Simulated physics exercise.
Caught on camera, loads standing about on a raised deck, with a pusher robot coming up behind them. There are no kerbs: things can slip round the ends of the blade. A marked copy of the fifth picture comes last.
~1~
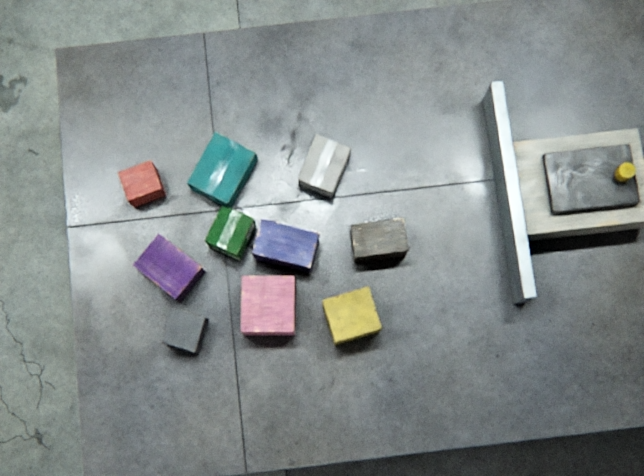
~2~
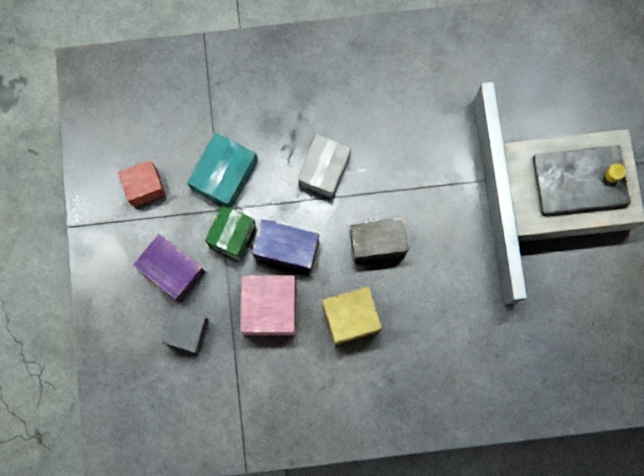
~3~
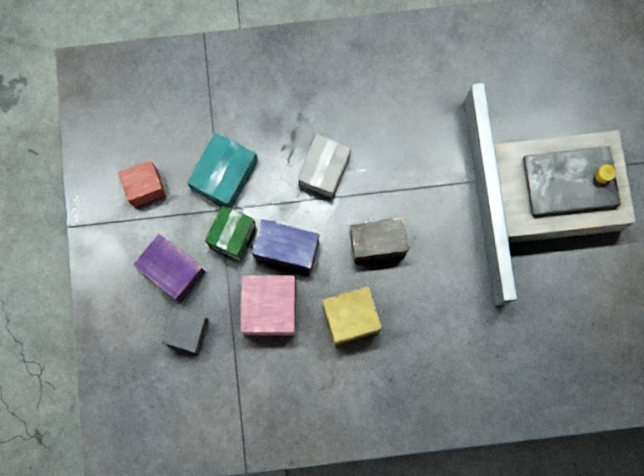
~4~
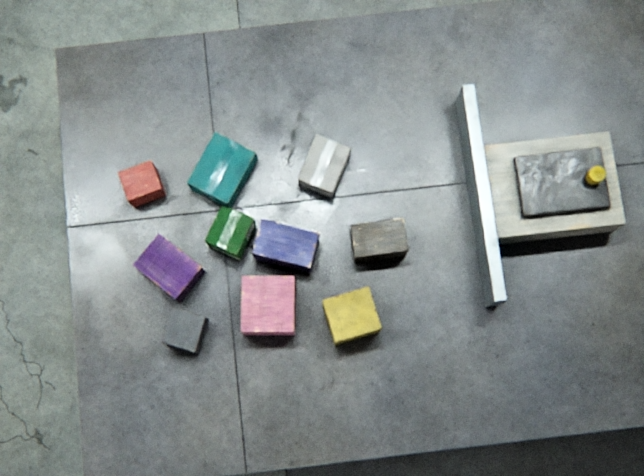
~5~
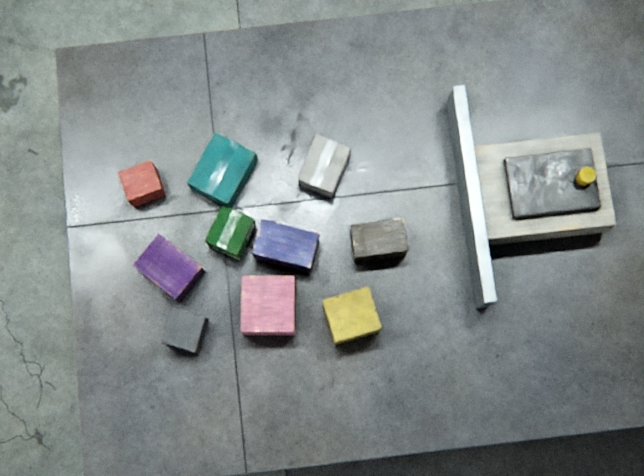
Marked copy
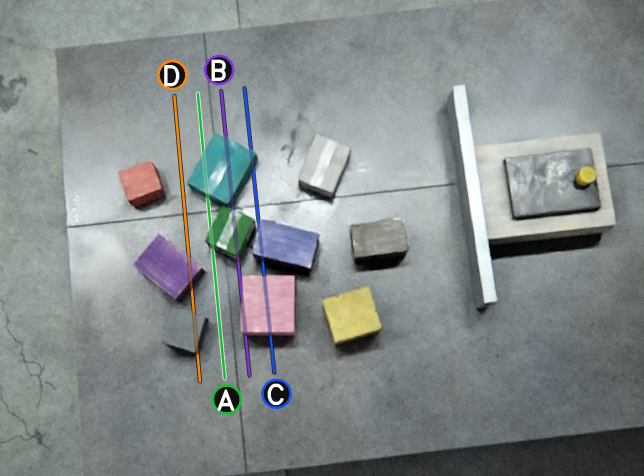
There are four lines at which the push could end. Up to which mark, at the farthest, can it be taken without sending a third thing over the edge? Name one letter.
Line D.
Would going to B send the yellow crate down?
No.
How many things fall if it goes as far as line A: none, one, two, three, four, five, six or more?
In all, none.
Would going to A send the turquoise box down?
By then, no.
On the marked copy, A at (211, 232); B at (235, 229); C at (259, 227); D at (187, 235).
Taking D. A third of the way, robot (442, 195); black crate (341, 244); blue crate (281, 247).
Two thirds of the way, robot (338, 207); purple crate (148, 275); grey crate (158, 336).
When it is over, robot (257, 216); grey crate (78, 346); purple crate (76, 278); none fallen.
As for the rest, A is within the limit but short; B is within the limit but short; C is within the limit but short.
